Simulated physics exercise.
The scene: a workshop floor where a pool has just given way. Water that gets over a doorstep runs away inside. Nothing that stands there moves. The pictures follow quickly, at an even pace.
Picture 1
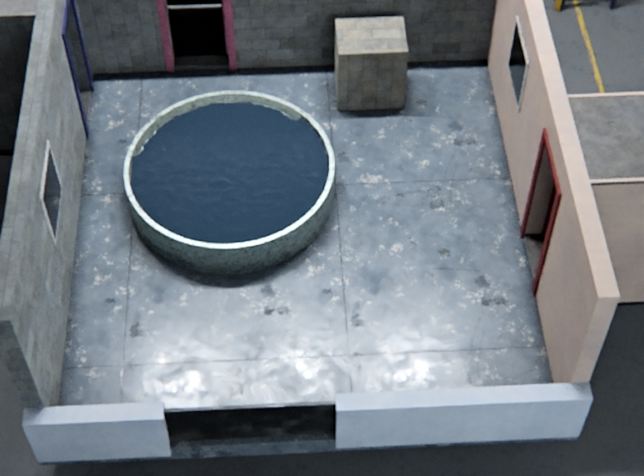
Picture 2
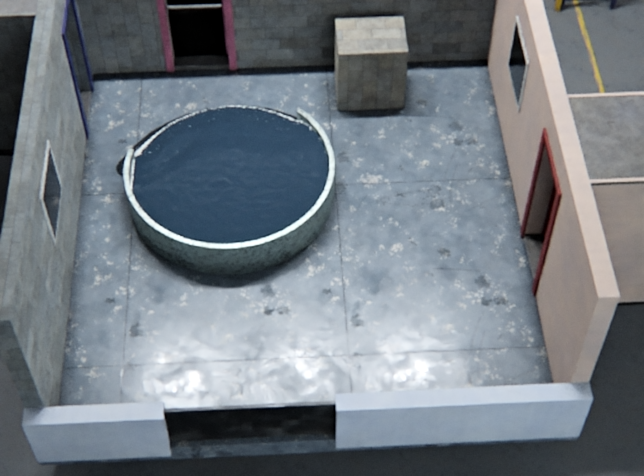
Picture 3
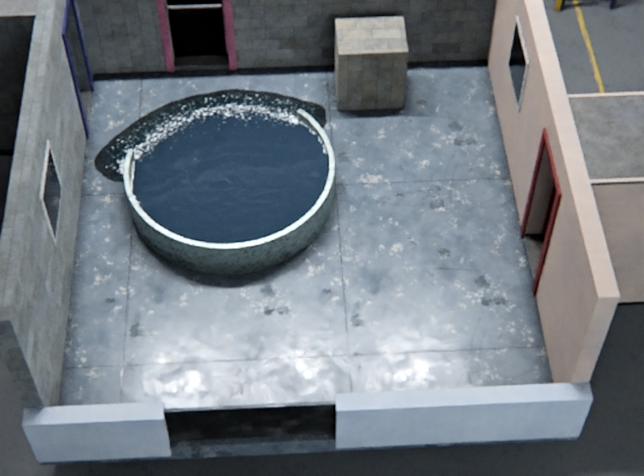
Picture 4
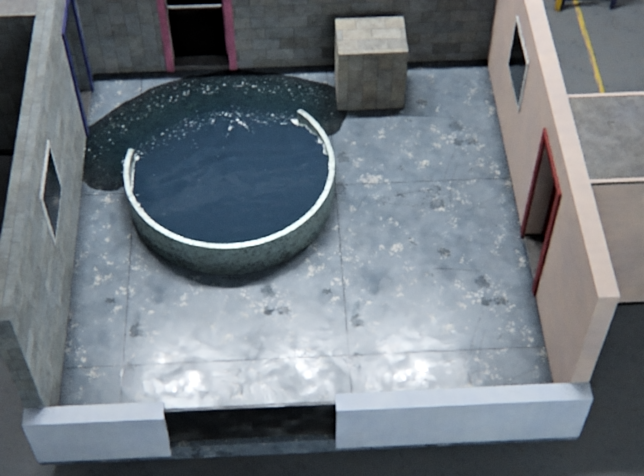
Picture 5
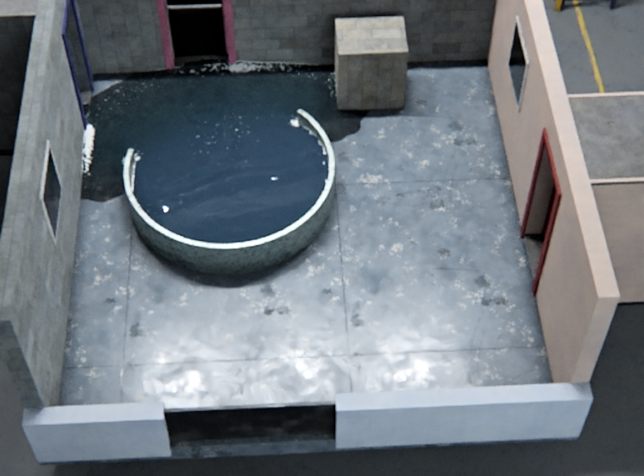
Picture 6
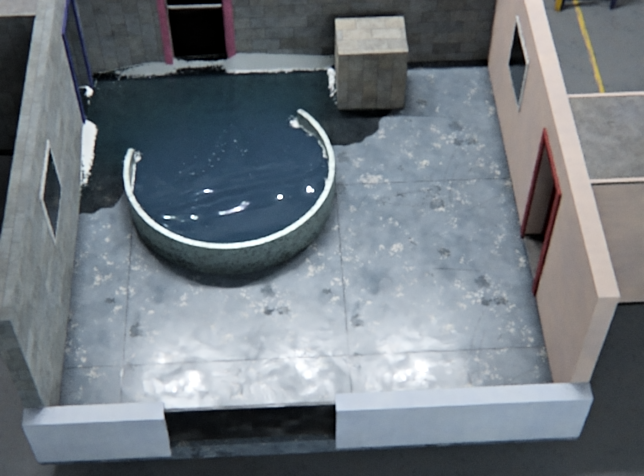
Water bursts through the round pool's far side and spreads across the floor to the walls.
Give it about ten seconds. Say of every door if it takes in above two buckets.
The blue door floods; the red door holds within the limit; the pink door floods.
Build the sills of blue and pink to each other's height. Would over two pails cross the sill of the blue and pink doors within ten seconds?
In short: Blue passes that mark, pink goes over.
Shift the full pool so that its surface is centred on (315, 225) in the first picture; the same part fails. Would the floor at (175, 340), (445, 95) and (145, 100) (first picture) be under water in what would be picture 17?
One after the other: Clear, awash, flooded.
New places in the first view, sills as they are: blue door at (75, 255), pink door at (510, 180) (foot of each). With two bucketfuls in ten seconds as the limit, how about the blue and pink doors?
My reading: The blue door goes over, the pink door is under.
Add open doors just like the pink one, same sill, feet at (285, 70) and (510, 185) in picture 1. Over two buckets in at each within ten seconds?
In turn: Takes more, is under.
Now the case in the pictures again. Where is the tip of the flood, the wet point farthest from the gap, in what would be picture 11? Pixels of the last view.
Close to (447, 65).
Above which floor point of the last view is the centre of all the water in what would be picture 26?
Close to (229, 142).
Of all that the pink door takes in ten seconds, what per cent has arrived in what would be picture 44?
Close to 100 %.
A moment on, water covers 20 % of the floor; the blue door over two buckets in, the red door not reached, the pink door over two buckets in.
Next, water covers 30 % of the floor; the blue door far over two buckets in, the red door not reached, the pink door far over two buckets in.
Then, water covers 40 % of the floor; the blue door far over two buckets in, the red door not reached, the pink door far over two buckets in.
Later, water covers 80 % of the floor; the blue door far over two buckets in, the red door wet at the sill, nothing in, the pink door far over two buckets in.
In the end, water covers 95 % of the floor; the blue door far over two buckets in, the red door wet at the sill, nothing in, the pink door far over two buckets in.
